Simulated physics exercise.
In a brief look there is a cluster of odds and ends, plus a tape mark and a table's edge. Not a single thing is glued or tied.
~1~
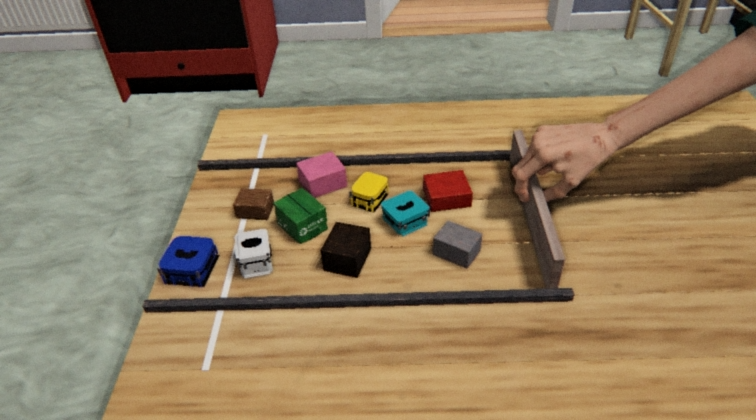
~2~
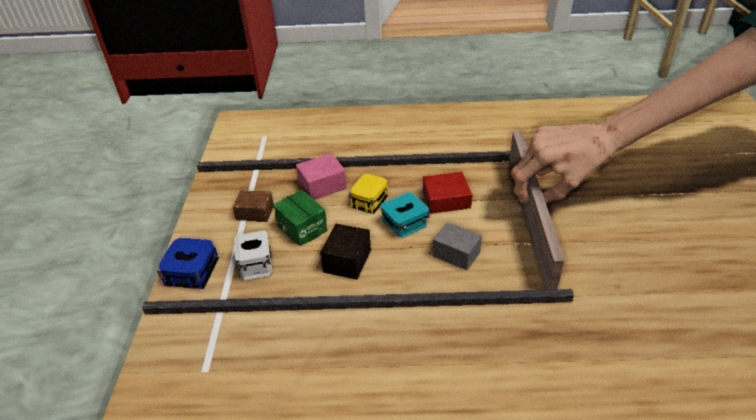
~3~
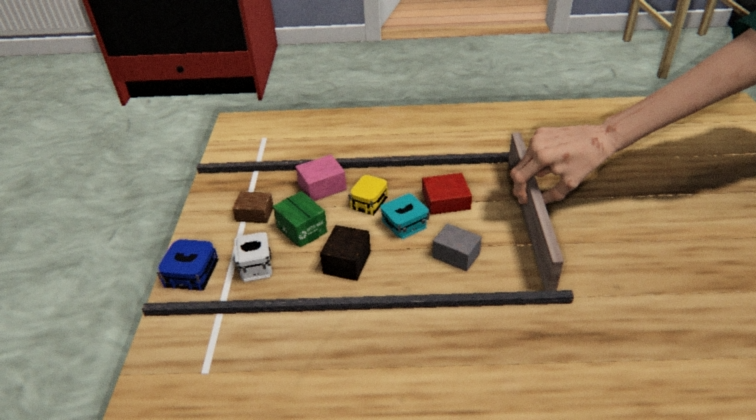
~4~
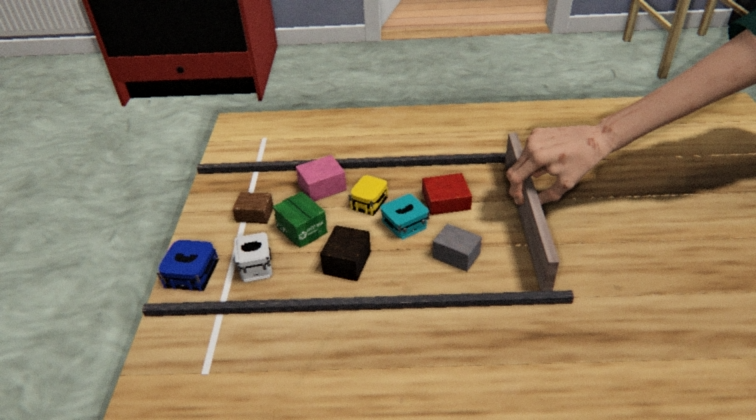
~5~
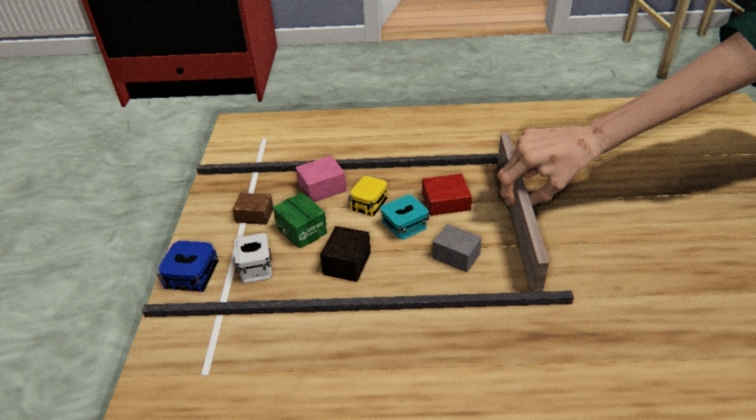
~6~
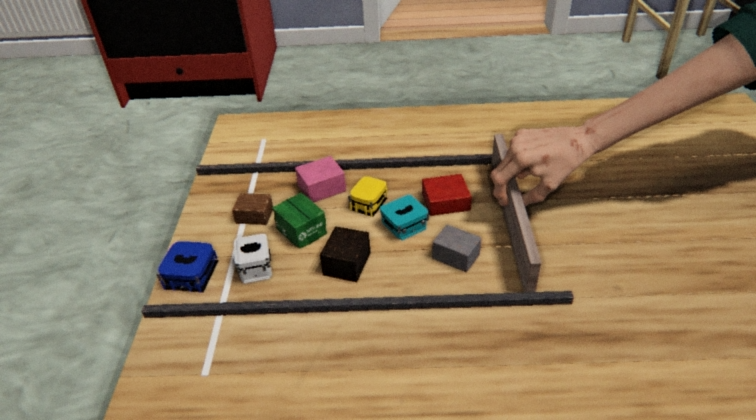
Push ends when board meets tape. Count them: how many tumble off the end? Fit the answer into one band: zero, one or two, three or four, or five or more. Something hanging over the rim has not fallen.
I would say three or four.
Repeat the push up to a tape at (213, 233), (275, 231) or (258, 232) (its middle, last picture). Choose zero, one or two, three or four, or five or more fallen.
First more than four, then one or two, then either one or two.
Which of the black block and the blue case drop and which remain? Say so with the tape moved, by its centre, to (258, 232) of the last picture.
Black block - safe; blue case - gone.
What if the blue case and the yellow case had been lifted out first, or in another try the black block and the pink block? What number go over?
The counts: 1 and 2.
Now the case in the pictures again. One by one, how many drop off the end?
Result - number fallen: 3.
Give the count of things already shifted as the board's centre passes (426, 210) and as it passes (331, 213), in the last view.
In order, the tallies are 4 and 9.
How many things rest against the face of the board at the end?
4 end up touching it.
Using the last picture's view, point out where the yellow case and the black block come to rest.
You'll find the first one at (189, 211) and the second at (170, 266).
Soon after, none off yet; blue case at rest near (189, 267); brown block at rest near (253, 209); white case at rest near (254, 259).
After that, none off yet; blue case at rest near (187, 267); brown block displaced a little near (239, 210); white case displaced about its own width near (226, 258).
In the end, the number that fall off is three or four; gone, white case, brown block and blue case.
